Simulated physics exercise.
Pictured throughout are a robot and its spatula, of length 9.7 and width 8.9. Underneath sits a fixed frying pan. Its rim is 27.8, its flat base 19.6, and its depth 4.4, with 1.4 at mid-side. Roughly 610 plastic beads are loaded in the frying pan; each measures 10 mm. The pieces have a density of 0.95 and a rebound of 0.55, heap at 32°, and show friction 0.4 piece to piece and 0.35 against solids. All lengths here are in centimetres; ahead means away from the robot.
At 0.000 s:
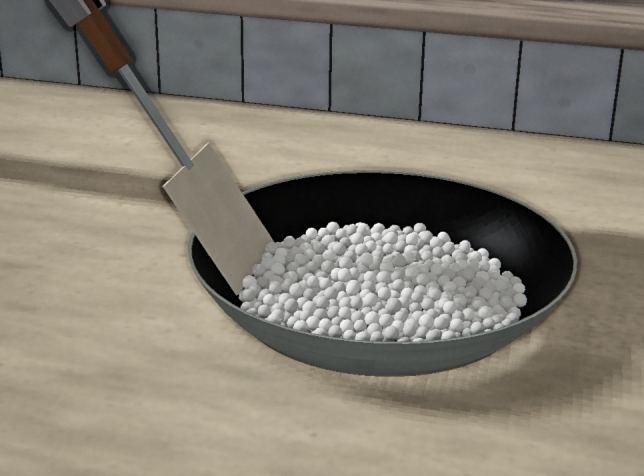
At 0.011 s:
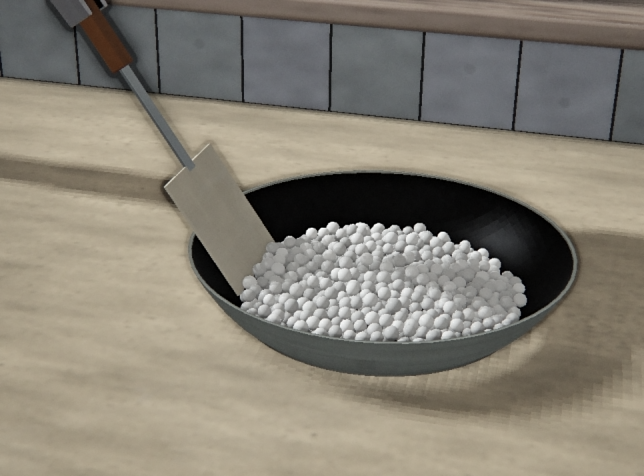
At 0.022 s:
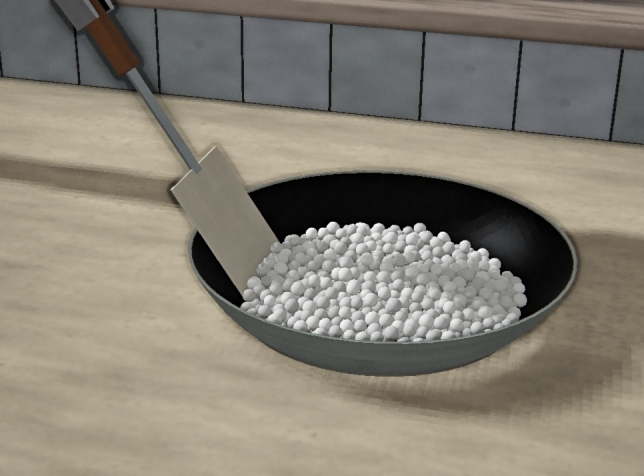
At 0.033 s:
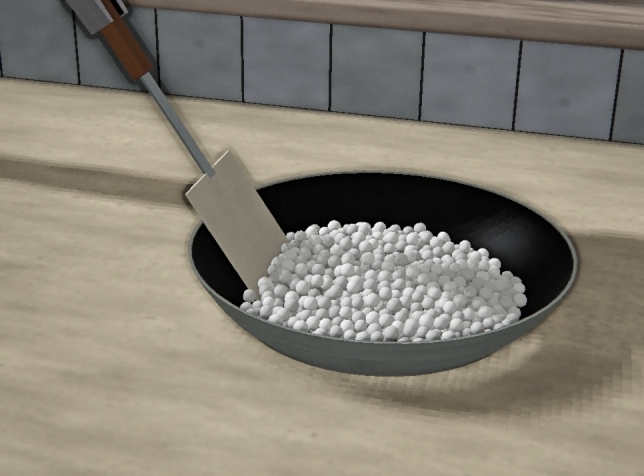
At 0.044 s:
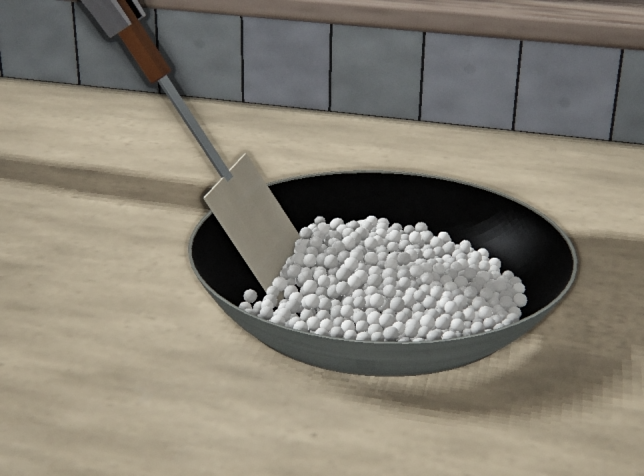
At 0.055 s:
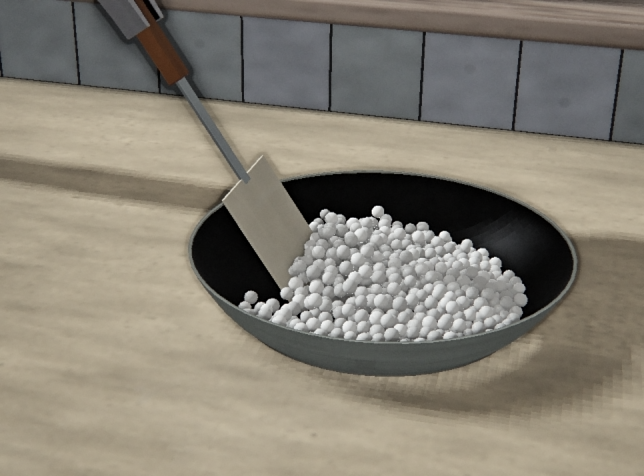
On a light wooden countertop near grey wall tiles, a robot holds a spatula in a dark frying pan of small white beads, then slides it a short way to the right, pushing the nearest beads into a slightly higher heap.
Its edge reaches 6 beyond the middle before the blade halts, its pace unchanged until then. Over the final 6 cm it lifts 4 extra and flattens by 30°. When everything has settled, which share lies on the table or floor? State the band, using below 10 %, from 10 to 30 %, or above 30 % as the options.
It falls from 10 to 30 %.
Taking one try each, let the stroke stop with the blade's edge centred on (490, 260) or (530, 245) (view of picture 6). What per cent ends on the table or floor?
Close to 15 and close to 25 per cent, respectively.
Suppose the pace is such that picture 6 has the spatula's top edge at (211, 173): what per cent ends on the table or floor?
That share would be about 0 percent.
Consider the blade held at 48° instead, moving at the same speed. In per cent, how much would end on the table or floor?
Somewhere around 15 per cent would end on the table or floor.
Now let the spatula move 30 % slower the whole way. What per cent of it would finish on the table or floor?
About 5 per cent.
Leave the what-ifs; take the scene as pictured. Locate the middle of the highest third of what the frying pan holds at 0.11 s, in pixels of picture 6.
Near (404, 266).
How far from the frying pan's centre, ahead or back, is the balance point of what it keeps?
I'd say it's roughly 4.5 cm toward the front.
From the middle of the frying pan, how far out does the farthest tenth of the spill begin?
That works out to near 90 cm.
By 0.08 s, sloping 56°, highest piece 6 above the table; 614 in the frying pan.
By 0.11 s, sloping 47°, highest piece 8 above the table; 614 in the frying pan.
By 0.32 s, sloping 26°, highest piece 6 above the table; 531 in the frying pan, 79 on the table or floor, 4 on the blade or in flight.
By 1.37 s, sloping 26°, highest piece 4 above the table; 531 in the frying pan, 83 on the table or floor.
Final count, 531 in the frying pan, 83 on the table or floor. That is 14 % on the table or floor.
